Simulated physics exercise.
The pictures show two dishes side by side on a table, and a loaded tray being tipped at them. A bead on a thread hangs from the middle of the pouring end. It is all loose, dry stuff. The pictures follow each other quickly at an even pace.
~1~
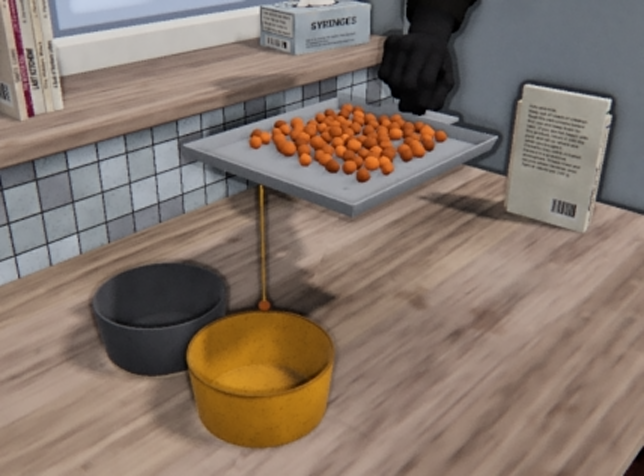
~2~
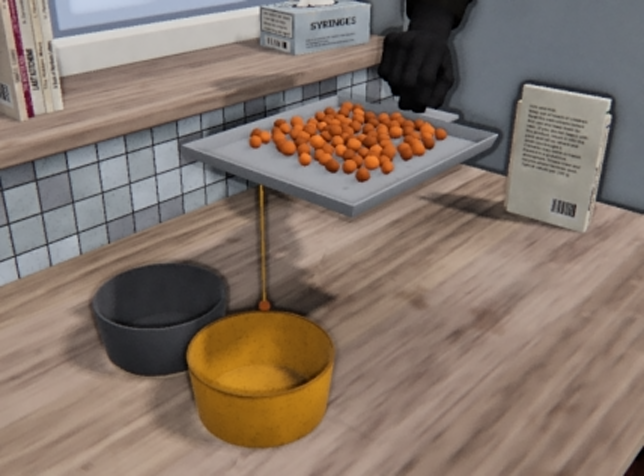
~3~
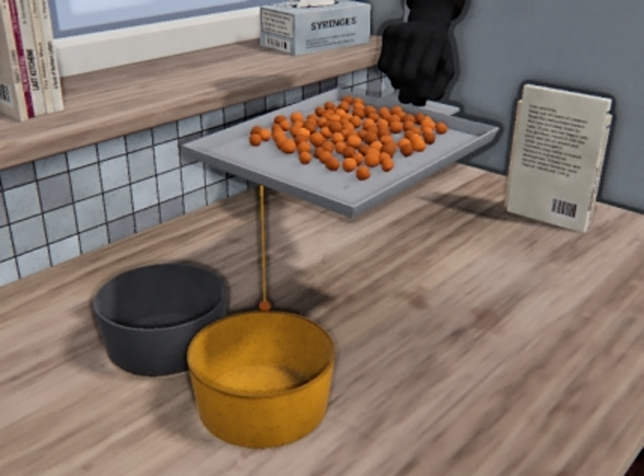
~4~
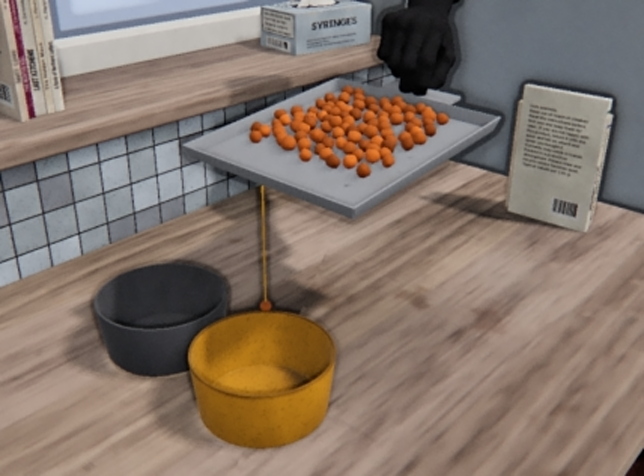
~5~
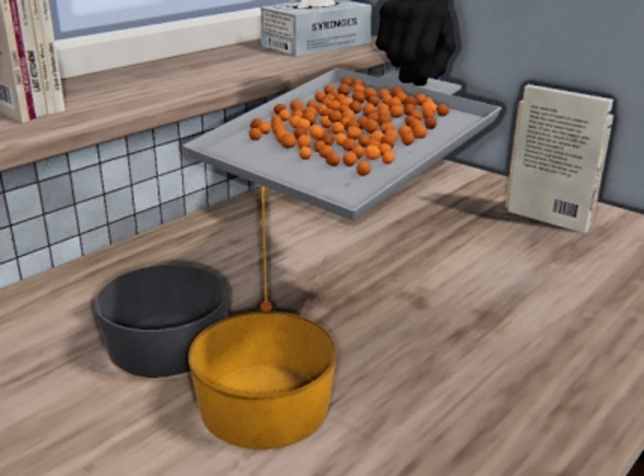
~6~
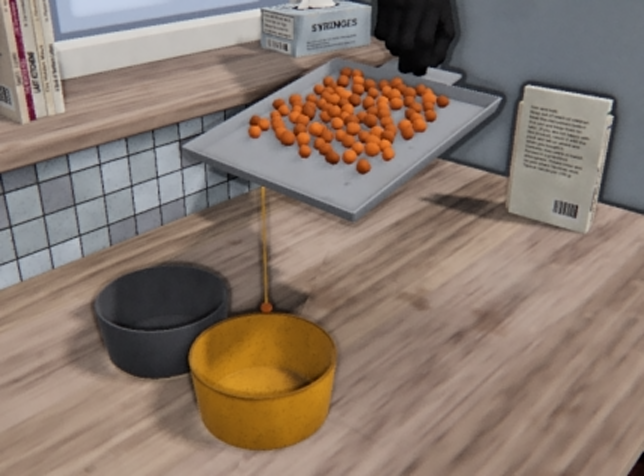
The video shows a black-gloved hand holding a gray tray of small orange balls above a dark dish and a yellow dish on a wooden counter, slowly raising the tray's far end while the balls barely shift.
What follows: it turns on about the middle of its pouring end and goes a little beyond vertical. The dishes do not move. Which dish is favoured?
It favours the right-hand dish.
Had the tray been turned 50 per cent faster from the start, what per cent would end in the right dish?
About 70 per cent.
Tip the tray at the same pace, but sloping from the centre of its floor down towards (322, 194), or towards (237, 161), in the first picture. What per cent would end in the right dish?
First some 50, then 10 per cent.
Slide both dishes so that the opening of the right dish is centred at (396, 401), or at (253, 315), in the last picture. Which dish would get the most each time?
First the left dish, then the right one.
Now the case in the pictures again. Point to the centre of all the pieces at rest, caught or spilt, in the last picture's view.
Near (259, 405).
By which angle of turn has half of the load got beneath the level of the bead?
Around 100° of tilt.
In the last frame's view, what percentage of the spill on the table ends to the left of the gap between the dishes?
Roughly 30 in a hundred.
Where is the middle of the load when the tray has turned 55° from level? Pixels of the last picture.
Around (287, 155).
Soon, tray tipped steeply; nearly all on the tray; a small part in the right dish; a stray few outside both; a stray few in the air.
A while on, tray tipped right over; about half on the tray; a small part in the right dish; a stray few in the left dish; a small part outside both; about a quarter in the air.
Towards the end, tray tipped past a quarter turn; about two thirds in the right dish; a small part in the left dish; about a quarter outside both.
Finally, tray tipped past a quarter turn; about two thirds in the right dish; a small part in the left dish; about a quarter outside both.
